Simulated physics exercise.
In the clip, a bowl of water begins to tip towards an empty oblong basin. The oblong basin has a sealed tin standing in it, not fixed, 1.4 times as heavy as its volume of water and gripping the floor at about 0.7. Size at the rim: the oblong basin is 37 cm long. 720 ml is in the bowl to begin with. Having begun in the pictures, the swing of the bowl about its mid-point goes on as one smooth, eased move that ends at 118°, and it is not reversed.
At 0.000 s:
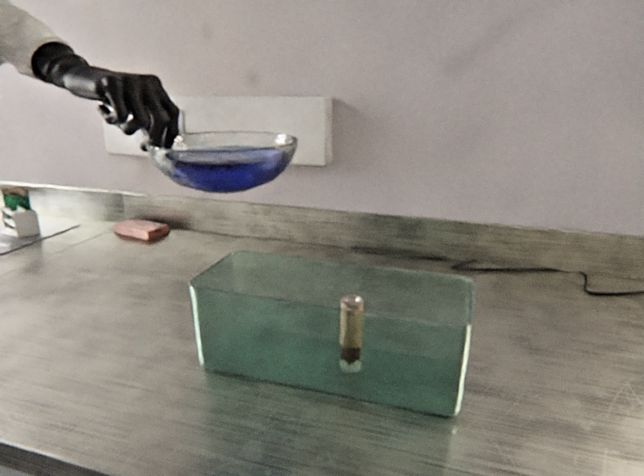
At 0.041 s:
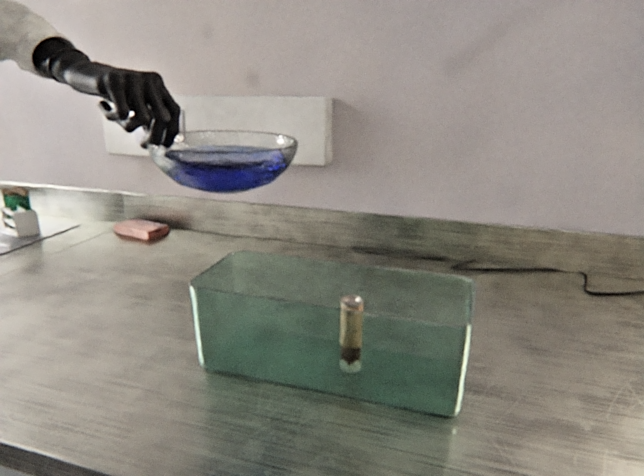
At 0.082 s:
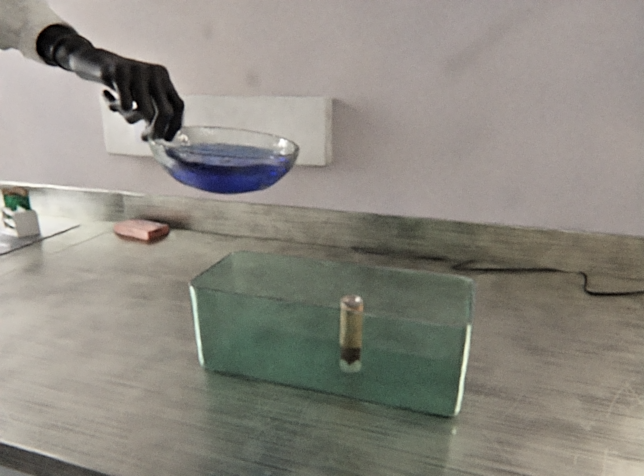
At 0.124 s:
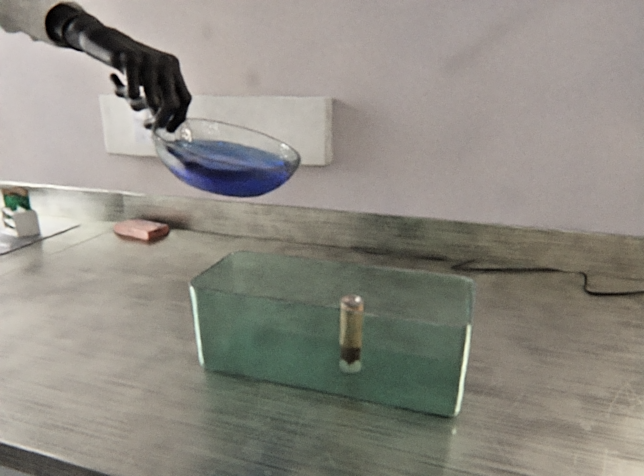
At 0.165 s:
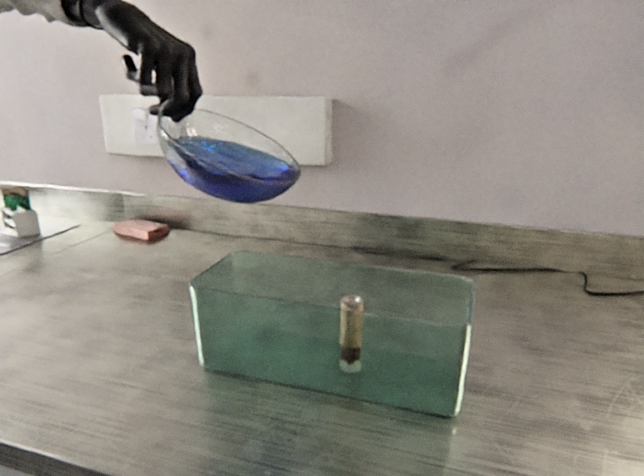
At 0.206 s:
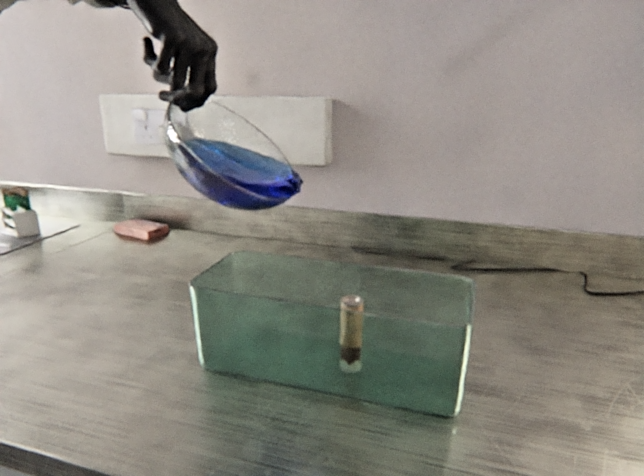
We see a dark hand holding a clear bowl of blue liquid above a greenish glass basin with a small cylinder; the hand raises the bowl's left side, steadily tilting it rightward until the liquid reaches the lowered right rim.
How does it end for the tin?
My bet is it capsizes.
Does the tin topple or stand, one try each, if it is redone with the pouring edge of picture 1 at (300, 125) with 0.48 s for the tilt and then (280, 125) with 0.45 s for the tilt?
First it tips over; then it stays on its base.
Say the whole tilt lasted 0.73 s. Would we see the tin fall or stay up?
Then the tin tumbles.
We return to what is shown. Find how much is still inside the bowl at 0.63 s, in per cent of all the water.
0 %.
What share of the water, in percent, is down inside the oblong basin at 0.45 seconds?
I'd estimate some 92 percent of the liquid.
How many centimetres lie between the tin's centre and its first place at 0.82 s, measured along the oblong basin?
Estimate: Around 7 cm.
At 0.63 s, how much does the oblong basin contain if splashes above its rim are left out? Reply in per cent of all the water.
My estimate is about 92 percent.
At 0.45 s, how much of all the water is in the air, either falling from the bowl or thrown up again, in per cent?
Near 8 per cent at that moment.
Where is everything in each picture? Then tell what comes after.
It leans 0°; its right rim is at (292, 145); the water meets the walls at (170, 151) and (288, 158); the oblong basin's rim runs from (212, 268) to (474, 302); the tin's top is at (352, 303), in the first frame.
It leans 2°; its right rim is at (292, 147); the water meets the walls at (171, 150) and (288, 159), in the second frame.
It leans 7°; its right rim is at (294, 155); the water meets the walls at (172, 147) and (288, 163), in the third frame.
It leans 16°; its right rim is at (295, 167); the water meets the walls at (174, 141) and (288, 168), in the fourth frame.
It leans 27°; its right rim is at (294, 181); the water meets the walls at (179, 138) and (285, 173), in the fifth frame.
It leans 40°; its right rim is at (289, 198); the water meets the walls at (186, 139) and (274, 175); 6 per cent is over the edge, in the sixth frame.
By 0.45 s the tilt is 113° and 0 per cent is still to pour; the tin stands where it began.
By 0.63 s the tilt is 118° and 0 per cent is still to pour; the tin leans 26°.
By 0.82 s the tilt is 118° and 0 per cent is still to pour; the tin lies on its side.
By 1.02 s the tilt is 118° and 0 per cent is still to pour; the tin lies on its side.
At rest the tin lies on its side.
